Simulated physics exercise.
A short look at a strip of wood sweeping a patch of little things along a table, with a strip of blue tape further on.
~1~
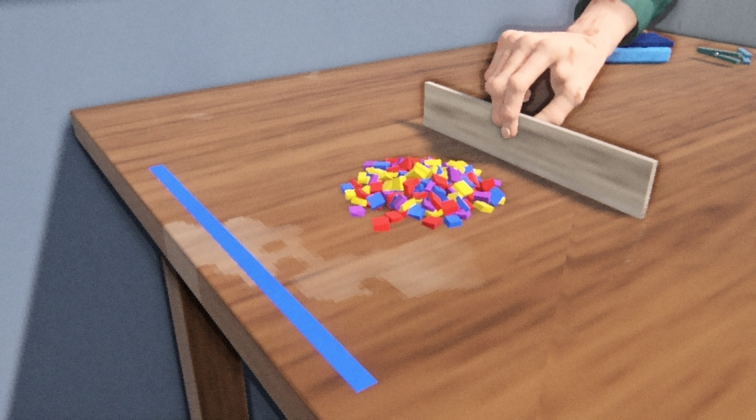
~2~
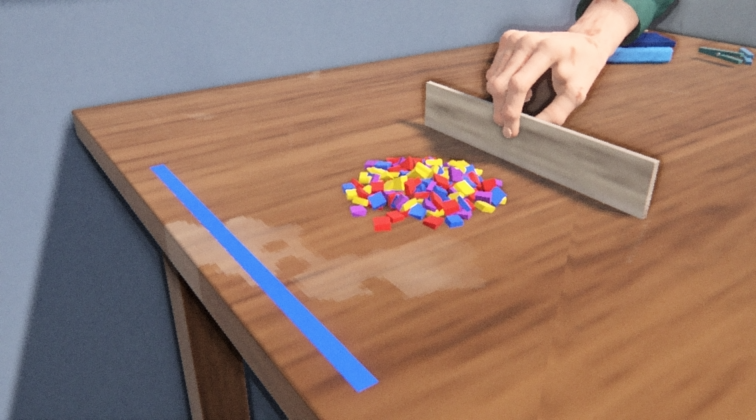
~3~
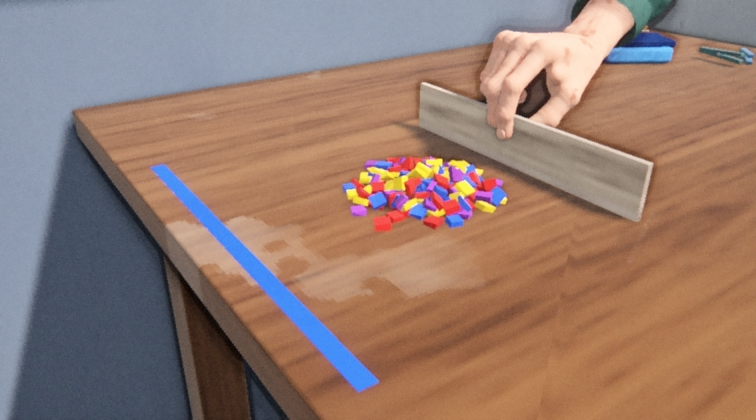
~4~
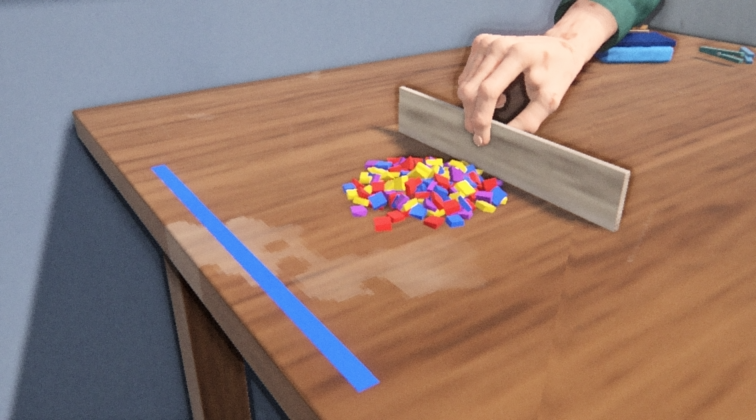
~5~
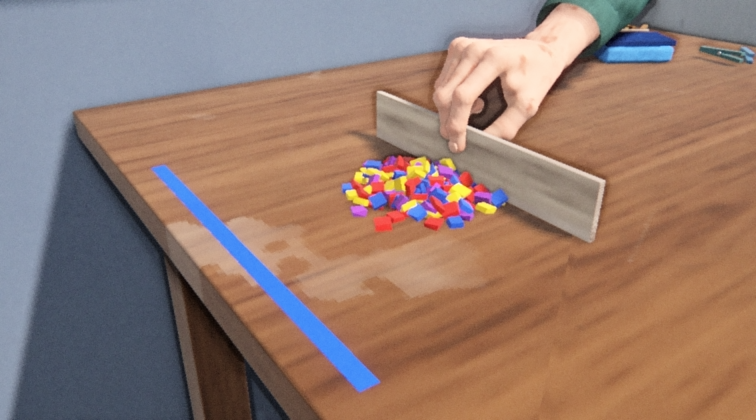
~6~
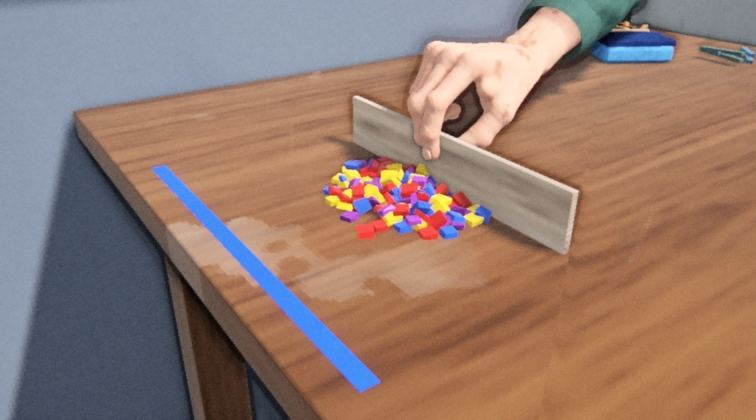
On a wooden table, a hand holds a strip of wood still beside a heap of colourful mosaic tiles, then slides it left, pushing the tiles a short way across the surface, with blue tape lying further on.
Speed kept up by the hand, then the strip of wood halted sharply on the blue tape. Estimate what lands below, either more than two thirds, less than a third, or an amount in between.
What lands below is more than two thirds.
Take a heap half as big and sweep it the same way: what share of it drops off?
I'd say close to 60 per cent.
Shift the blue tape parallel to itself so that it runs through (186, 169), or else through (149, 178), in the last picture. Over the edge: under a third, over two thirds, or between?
For the first place it's between a third and two thirds, and for the second it's more than two thirds.
Shortly afterwards, strip of wood still moving, near (341, 161); heap all on the table, its front near (254, 274).
Next, strip of wood stopped at the blue tape; heap near two thirds over the edge.
Some moments later, strip of wood stopped at the blue tape; heap the bulk over the edge.
In the end, strip of wood stopped at the blue tape; heap the bulk over the edge.
